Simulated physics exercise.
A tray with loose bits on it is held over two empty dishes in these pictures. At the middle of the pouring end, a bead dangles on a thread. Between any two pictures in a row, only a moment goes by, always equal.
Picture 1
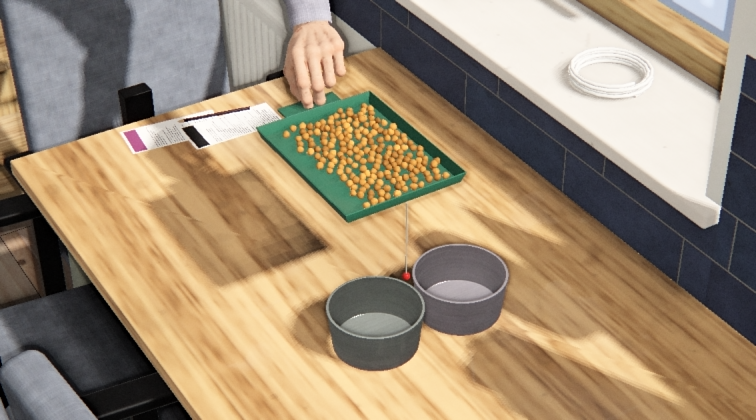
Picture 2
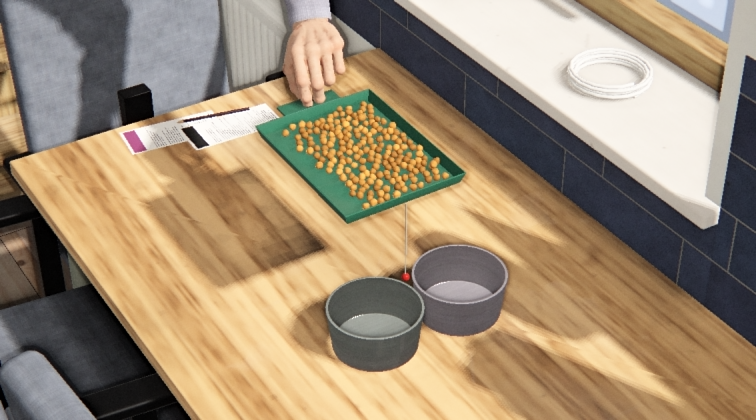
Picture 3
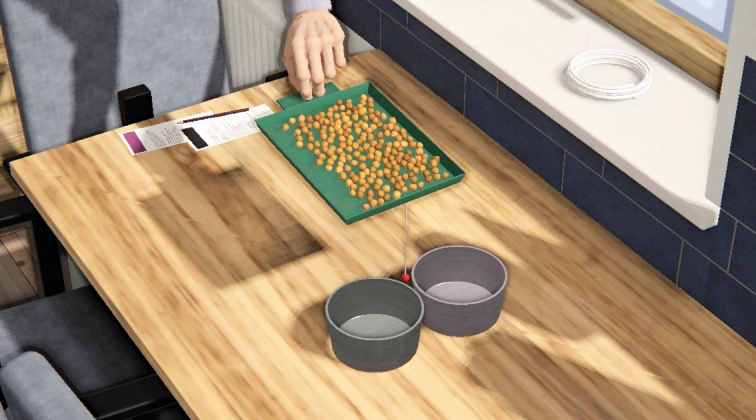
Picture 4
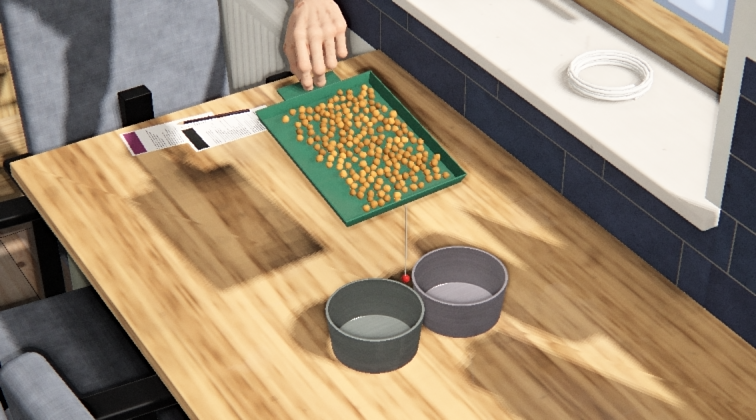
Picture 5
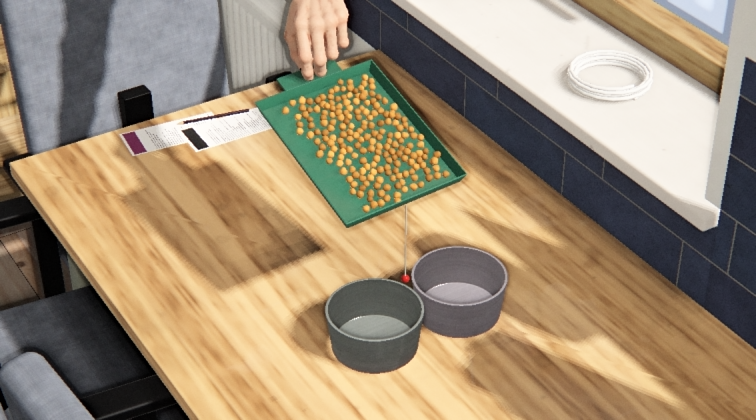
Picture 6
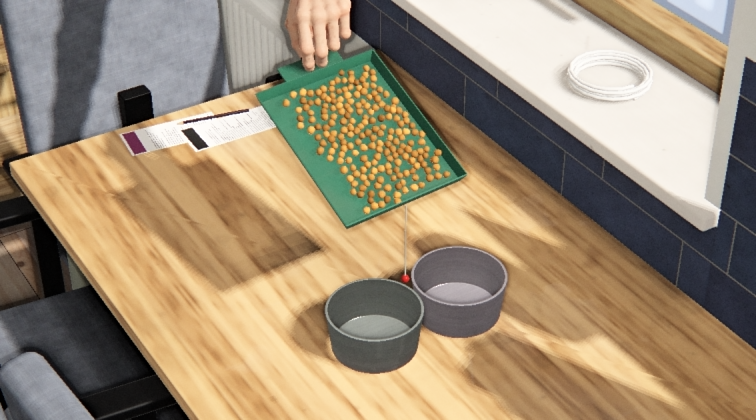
A hand gradually raises the back of a green tray of chickpeas near two empty bowls.
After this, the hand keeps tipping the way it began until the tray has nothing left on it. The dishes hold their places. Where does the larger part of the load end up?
The larger part ends up in the left dish.
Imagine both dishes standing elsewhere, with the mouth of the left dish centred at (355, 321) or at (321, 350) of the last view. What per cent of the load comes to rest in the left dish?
About 70 per cent first, then about 20 per cent.
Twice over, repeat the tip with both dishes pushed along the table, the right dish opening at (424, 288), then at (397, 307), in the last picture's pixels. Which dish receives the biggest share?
First try: The leftmost dish; second try: The rightmost dish.
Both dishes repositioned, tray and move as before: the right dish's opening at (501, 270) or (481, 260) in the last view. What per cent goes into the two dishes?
Roughly 50 %, then roughly 30 %.
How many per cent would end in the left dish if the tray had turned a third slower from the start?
Roughly 70 %.
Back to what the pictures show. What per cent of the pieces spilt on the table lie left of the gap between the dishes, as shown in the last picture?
40 per cent, about.
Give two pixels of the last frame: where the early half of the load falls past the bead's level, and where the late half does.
First around (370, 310), afterwards around (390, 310).
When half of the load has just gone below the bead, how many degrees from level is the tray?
Near 100 degrees.
Just after the last frame, tray tipped steeply; almost all on the tray; just a few in the left dish; about a tenth in the air.
A moment on, tray tipped past a quarter turn; about a tenth on the tray; roughly half in the left dish; just a few in the right dish; about a tenth outside both; roughly a quarter in the air.
Further on, tray tipped past a quarter turn; the larger part in the left dish; just a few in the right dish; roughly a quarter outside both.
When it is over, tray tipped past a quarter turn; the larger part in the left dish; just a few in the right dish; roughly a quarter outside both.
